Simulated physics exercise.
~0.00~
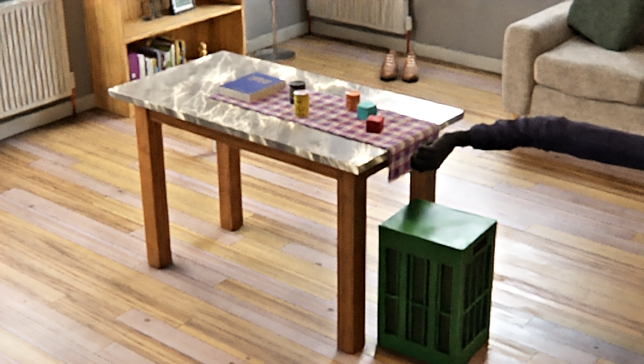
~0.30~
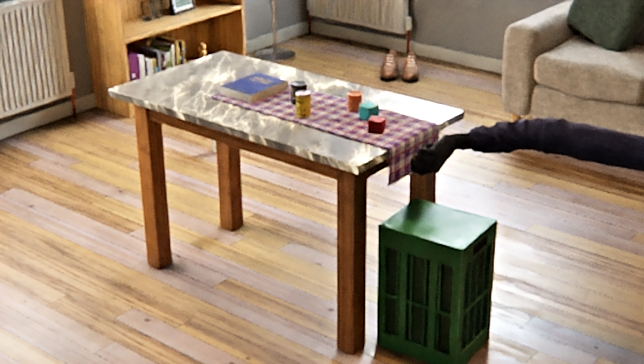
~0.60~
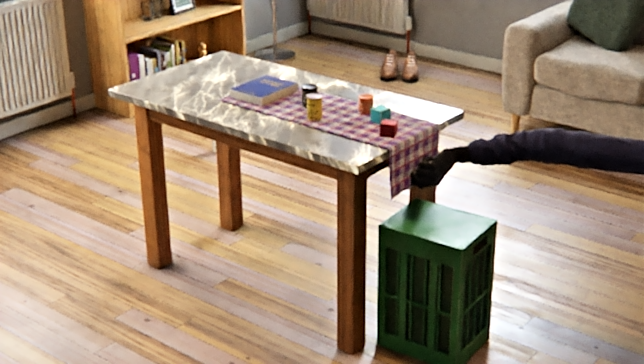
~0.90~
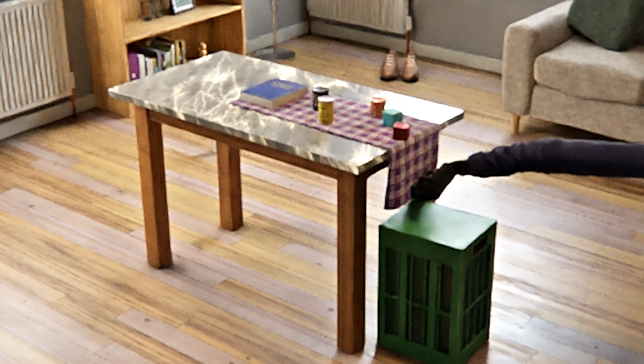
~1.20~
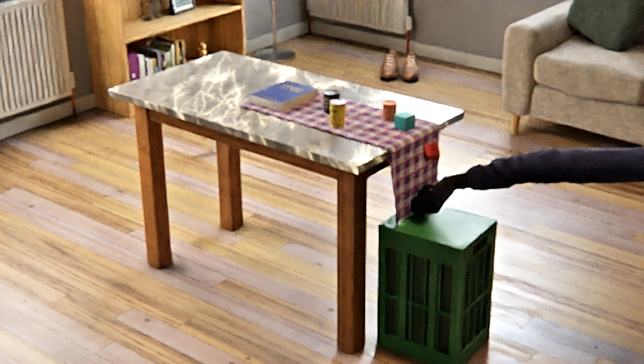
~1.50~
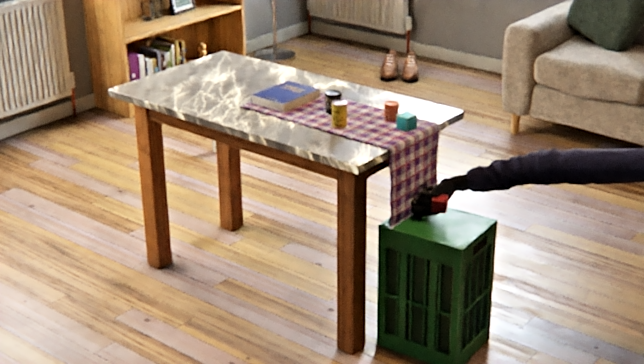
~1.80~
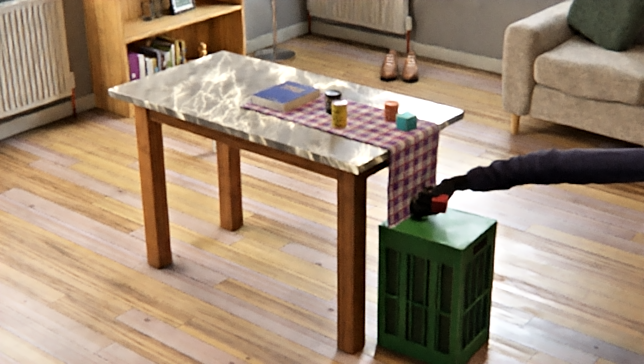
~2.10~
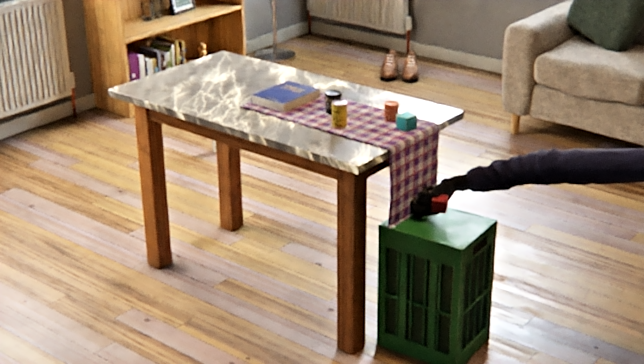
The footage shows a dark-sleeved arm drawing a checked purple scarf down over a table's right end, carrying small items rightward, until the red cube tips over the edge and drops beside the hand at the green crate, while the turquoise cube, orange pot and yellow can stay on the table.
